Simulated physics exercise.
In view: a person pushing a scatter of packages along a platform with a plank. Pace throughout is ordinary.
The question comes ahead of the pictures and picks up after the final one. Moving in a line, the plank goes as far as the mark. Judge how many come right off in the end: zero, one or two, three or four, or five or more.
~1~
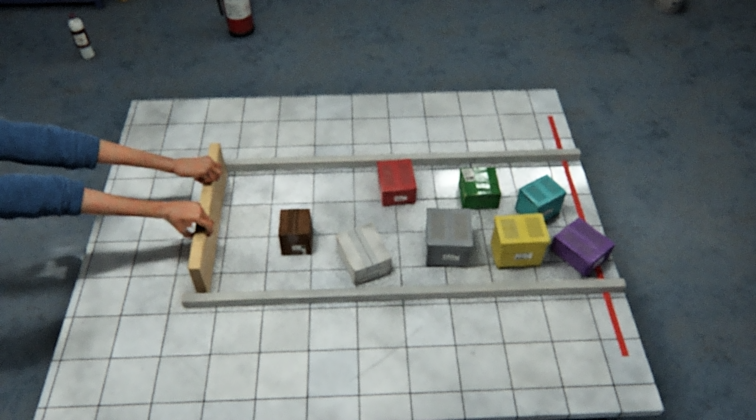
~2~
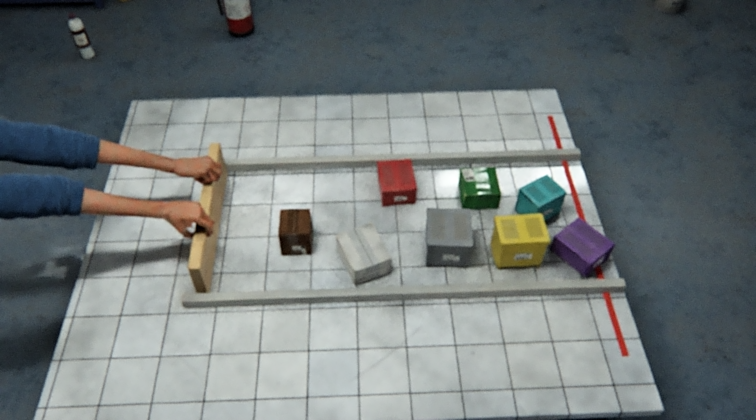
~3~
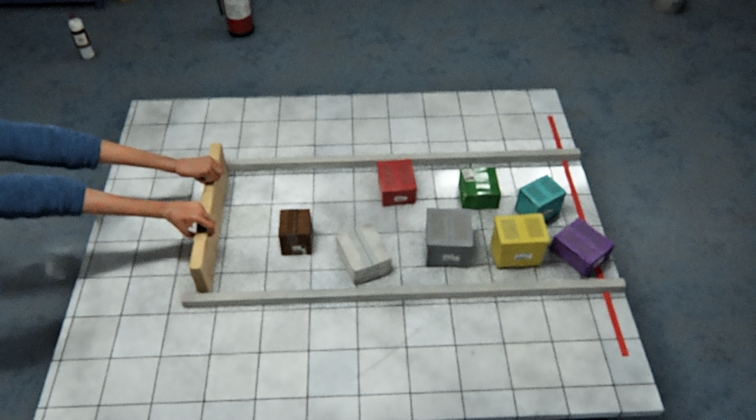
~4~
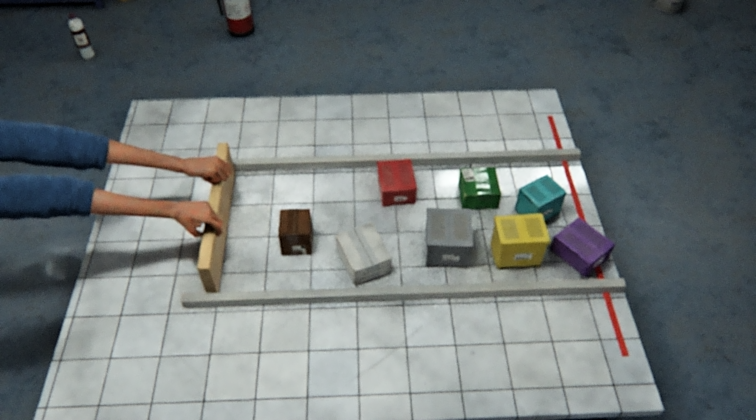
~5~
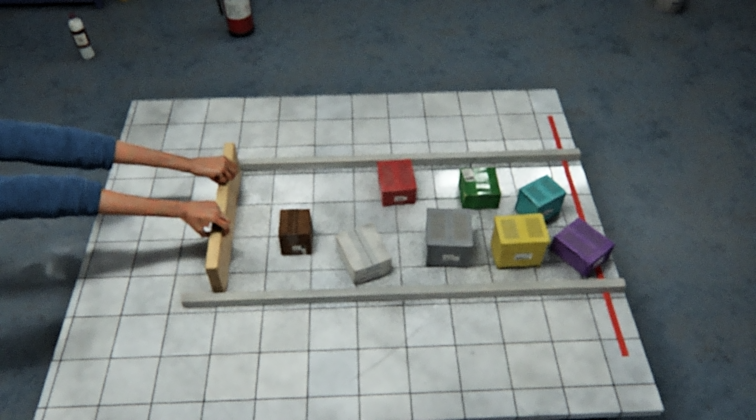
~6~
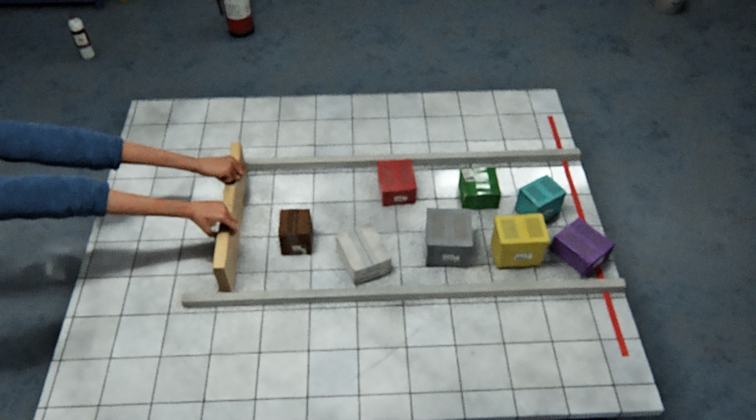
In the end, five or more come right off.
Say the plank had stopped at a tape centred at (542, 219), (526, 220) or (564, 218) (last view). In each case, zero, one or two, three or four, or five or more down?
Three or four; either three or four; five or over.
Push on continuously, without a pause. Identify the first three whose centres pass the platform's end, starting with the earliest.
Purple tote, yellow tote, turquoise tote.
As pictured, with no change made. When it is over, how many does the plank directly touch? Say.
That would be 1 of them.
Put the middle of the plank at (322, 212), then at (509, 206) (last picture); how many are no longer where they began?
That gives 2 for the first and 8 for the second.
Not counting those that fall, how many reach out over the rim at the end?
Answer: 1.
Early on, none off yet; purple tote at rest near (582, 247); turquoise tote at rest near (540, 201); yellow tote at rest near (519, 242).
Finally, the number that fall off is five or more; lost, white box, red tote, grey tote, green parcel, yellow tote, turquoise tote and purple tote.
